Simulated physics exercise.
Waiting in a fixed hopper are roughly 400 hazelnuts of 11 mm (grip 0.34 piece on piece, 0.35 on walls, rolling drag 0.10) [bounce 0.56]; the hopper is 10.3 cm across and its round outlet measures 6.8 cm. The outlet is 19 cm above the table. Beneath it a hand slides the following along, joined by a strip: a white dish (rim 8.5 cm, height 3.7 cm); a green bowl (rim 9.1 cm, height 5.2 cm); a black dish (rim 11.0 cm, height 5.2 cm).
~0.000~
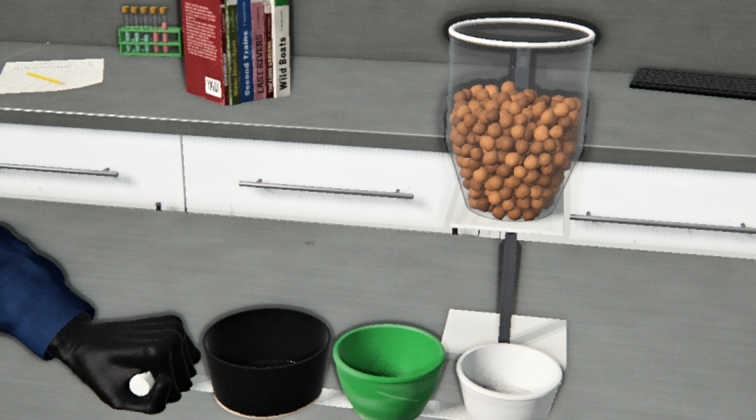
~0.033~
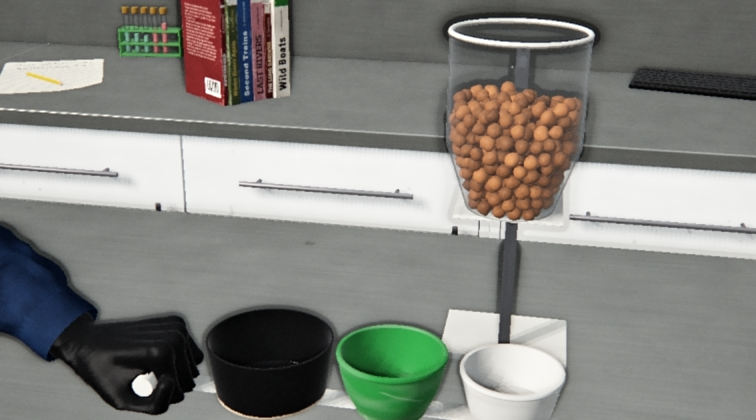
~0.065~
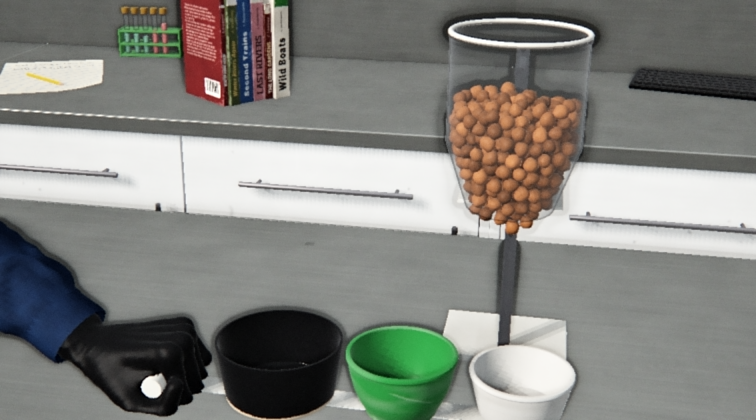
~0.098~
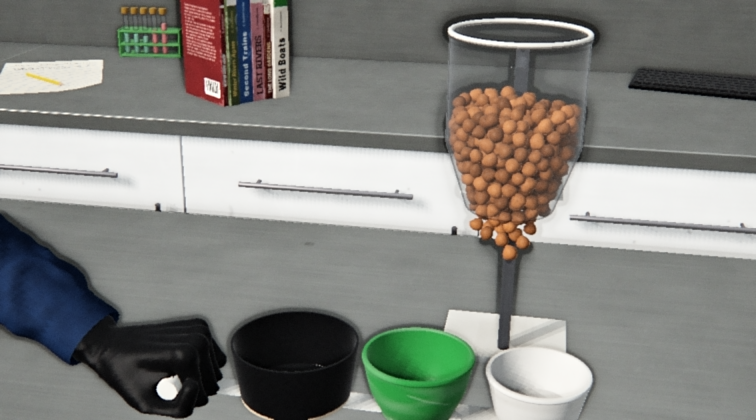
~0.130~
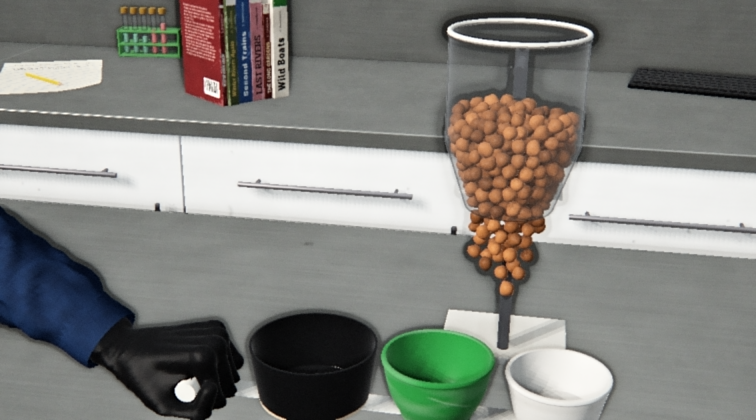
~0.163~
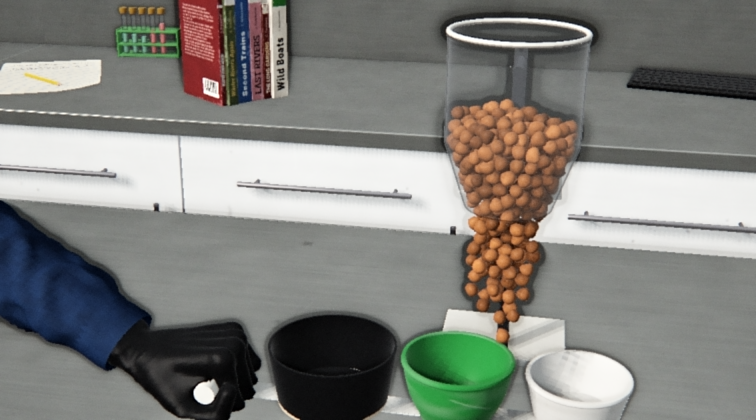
Small orange-brown balls began pouring from the bottom of a clear container in a thickening stream, while a black-gloved hand slid a black dish, a green bowl and a white dish a little to the right.
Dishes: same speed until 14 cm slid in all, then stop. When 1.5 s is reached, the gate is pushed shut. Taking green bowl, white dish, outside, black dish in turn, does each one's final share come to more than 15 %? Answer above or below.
Green bowl: Above; white dish: Below; outside: Above; black dish: Above.
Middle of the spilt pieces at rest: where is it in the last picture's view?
Close to pixel (517, 361).
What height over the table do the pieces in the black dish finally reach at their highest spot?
Roughly 3.0 cm.
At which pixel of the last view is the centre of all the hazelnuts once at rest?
The centre lies near pixel (529, 399).
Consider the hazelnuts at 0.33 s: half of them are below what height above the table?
Height: Some 12 cm.
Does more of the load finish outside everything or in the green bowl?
The larger share finishes in the green bowl.
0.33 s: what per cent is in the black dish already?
Amount so far: Close to 5 per cent.
Then, at 0.33 s, hopper 30 %, black dish 5 %, green bowl 35 %, in the air 30 %; middle of all pieces on or above the table near (515, 290).
Then, at 0.46 s, outside 15 %, black dish 15 %, green bowl 45 %, in the air 25 %; middle of all pieces on or above the table near (513, 356).
After 0.59 s, outside 20 %, black dish 20 %, green bowl 50 %, in the air 5 %; middle of all pieces on or above the table near (509, 380).
Then, at 0.71 s, outside 25 %, black dish 20 %, green bowl 50 %; middle of all pieces on or above the table near (509, 383).
In the end, at 2.1 s, white dish 0 %, hopper 0 %, outside 30 %, black dish 20 %, green bowl 50 %.
